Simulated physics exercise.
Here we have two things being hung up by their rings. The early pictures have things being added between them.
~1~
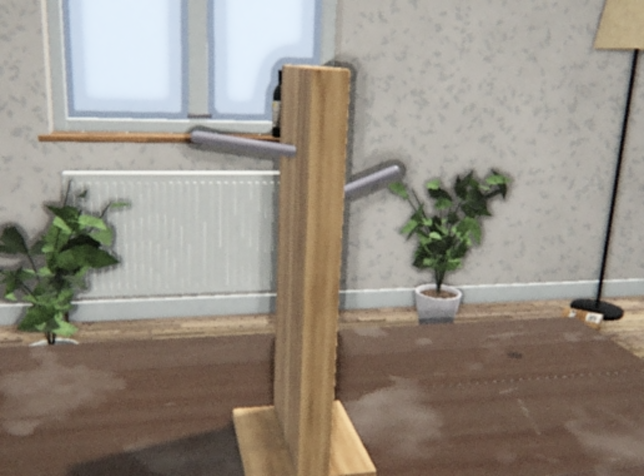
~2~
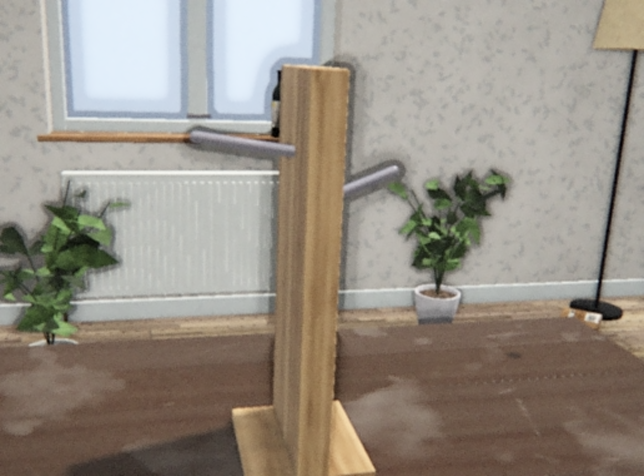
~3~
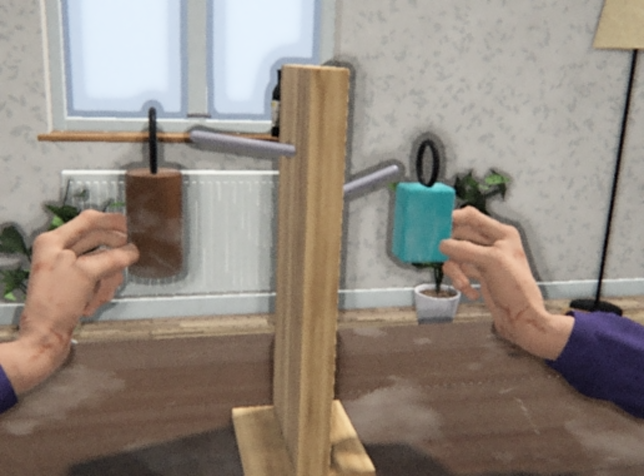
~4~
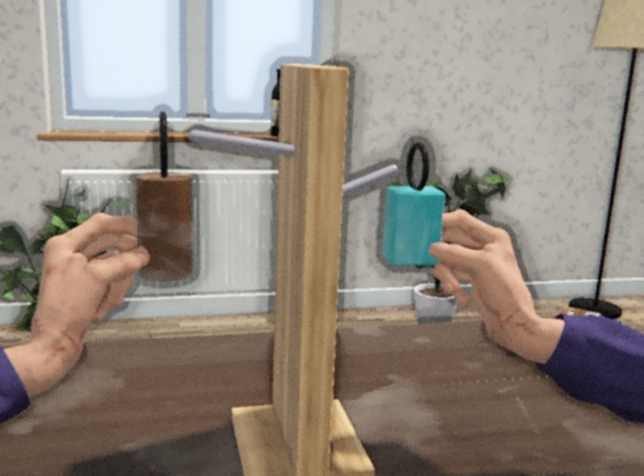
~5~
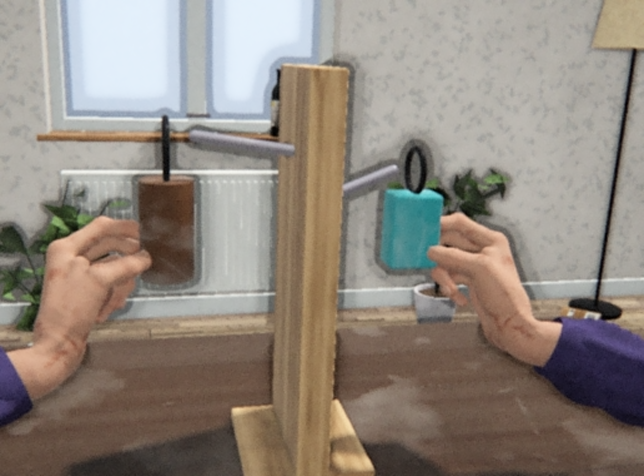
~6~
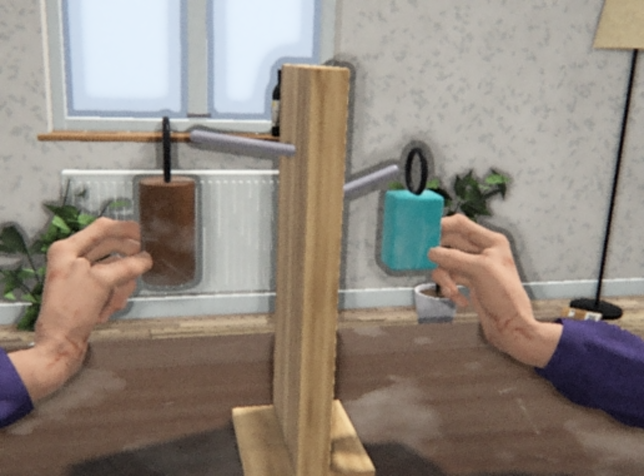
In the video, a wooden stand with two grey pegs stands alone, then two hands bring in a brown cylinder on the left and a turquoise block on the right, moving their black rings slightly inward to the pegs and holding them there.
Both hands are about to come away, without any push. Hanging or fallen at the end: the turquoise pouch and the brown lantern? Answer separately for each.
What you'd see is the turquoise pouch down off its peg and the brown lantern down off its peg.
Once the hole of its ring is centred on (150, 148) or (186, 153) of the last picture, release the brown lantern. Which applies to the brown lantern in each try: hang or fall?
Lab note - brown lantern, try 1: Gets loose; try 2: Gets loose.
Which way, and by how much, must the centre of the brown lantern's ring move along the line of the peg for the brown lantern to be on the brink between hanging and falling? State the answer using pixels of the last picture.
About 28 pixels to the right.
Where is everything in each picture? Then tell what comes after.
The first picture shows peg stand (295, 272).
The second picture shows peg stand (294, 272).
The third picture shows still on the way; turquoise pouch (425, 200); peg stand (294, 272).
The fourth picture shows still on the way; brown lantern (164, 194); peg stand (293, 271).
The fifth picture shows still on the way; turquoise pouch (413, 206); peg stand (293, 271).
The sixth picture shows in place, still held; turquoise pouch (413, 207); brown lantern (167, 199); peg stand (294, 271).
Then, 0.14 s later than the last frame, turquoise pouch shifted about its own width near (410, 250); brown lantern shifted about its own width near (168, 246).
Then, 0.20 s later than the last frame, turquoise pouch dropping near (405, 313); brown lantern dropping near (169, 315).
When it is over, the turquoise pouch falls off, near (399, 392); the brown lantern falls off, near (171, 397).
